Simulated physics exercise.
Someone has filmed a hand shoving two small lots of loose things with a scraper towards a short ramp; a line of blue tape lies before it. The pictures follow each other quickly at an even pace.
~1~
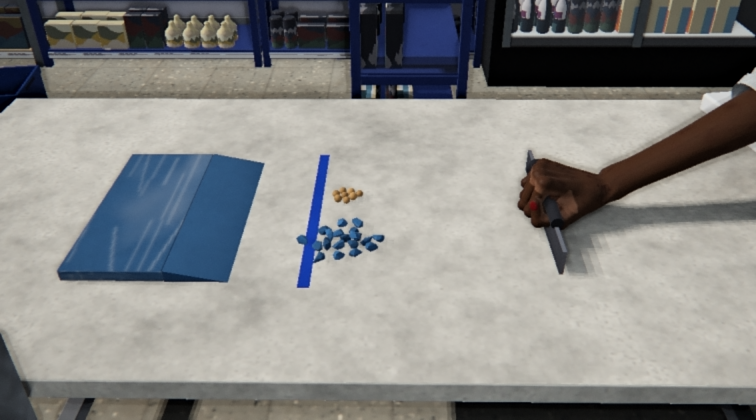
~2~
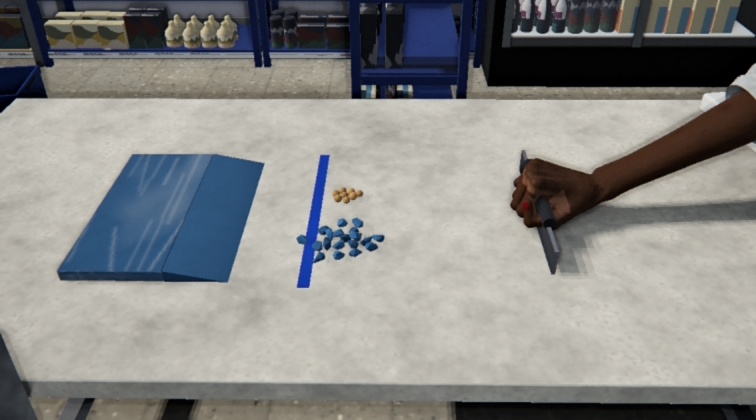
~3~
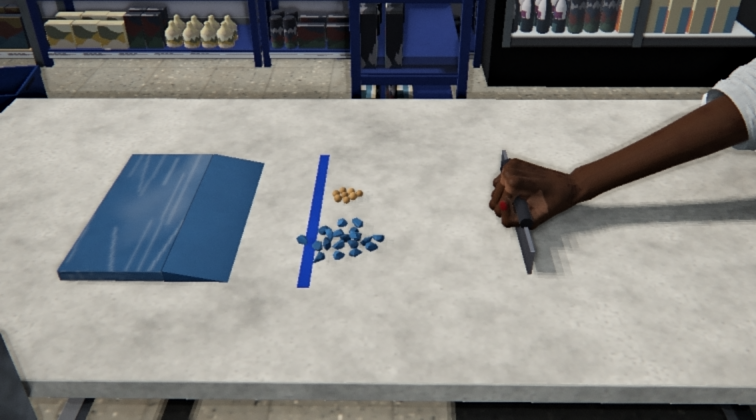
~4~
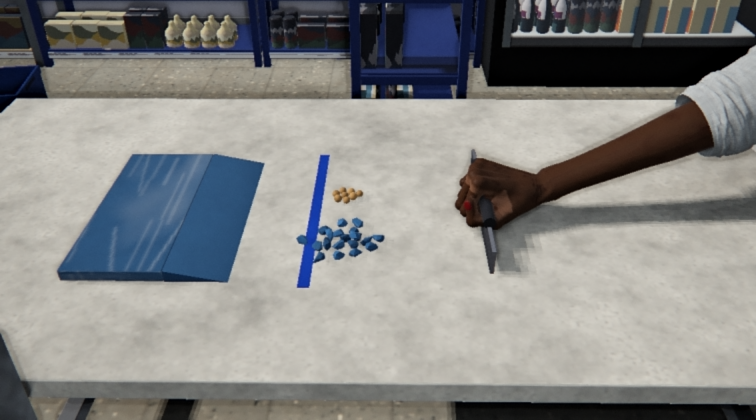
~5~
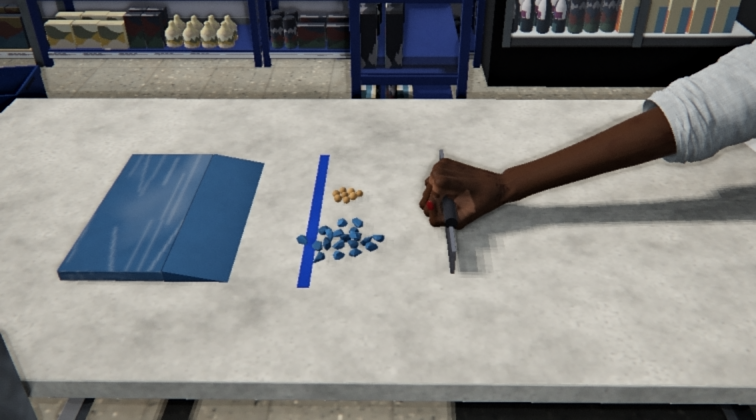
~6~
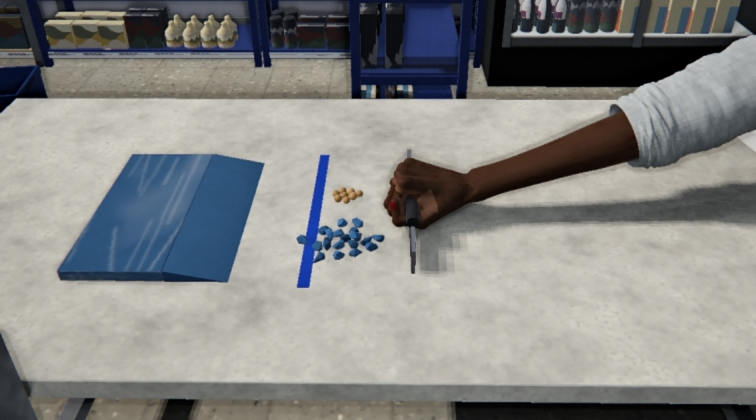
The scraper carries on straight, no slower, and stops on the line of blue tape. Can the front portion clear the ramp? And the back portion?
The front portion never reaches the slab; the back portion gets up on to the slab, in part at least.
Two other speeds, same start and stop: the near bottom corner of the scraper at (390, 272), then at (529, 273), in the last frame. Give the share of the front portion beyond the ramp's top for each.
First some 0, then 0 per cent.
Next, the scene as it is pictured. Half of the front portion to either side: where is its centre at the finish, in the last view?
At about (243, 238).
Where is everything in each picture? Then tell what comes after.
Scraper (560, 253), at rest; blue tape (324, 160); top of the ramp (166, 262); front portion (345, 238), a few aquarium stones; back portion (345, 195), a few round wooden beads, in the first picture.
Scraper (552, 253); back portion (345, 195), in the second picture.
Scraper (529, 253); front portion (345, 238), in the third picture.
Scraper (491, 253); back portion (345, 195), in the fourth picture.
Scraper (452, 253); front portion (345, 238), in the fifth picture.
Scraper (413, 252); blue tape (324, 160); top of the ramp (166, 262); front portion (345, 238); back portion (345, 195), in the sixth picture.
Then, 0.10 s later than the last frame, scraper still moving, near (350, 194); front portion every one short of the ramp; back portion every one short of the ramp.
Then, 0.22 s later than the last frame, scraper stopped at the blue tape; front portion every one short of the ramp; back portion every one short of the ramp.
Then, 0.50 s later than the last frame, scraper stopped at the blue tape; front portion roughly a quarter on the ramp, the larger part short of the ramp; back portion every one past the top.
When it is over, scraper stopped at the blue tape; front portion not one past the top, roughly a quarter on the ramp, the larger part short of the ramp; back portion every one past the top.
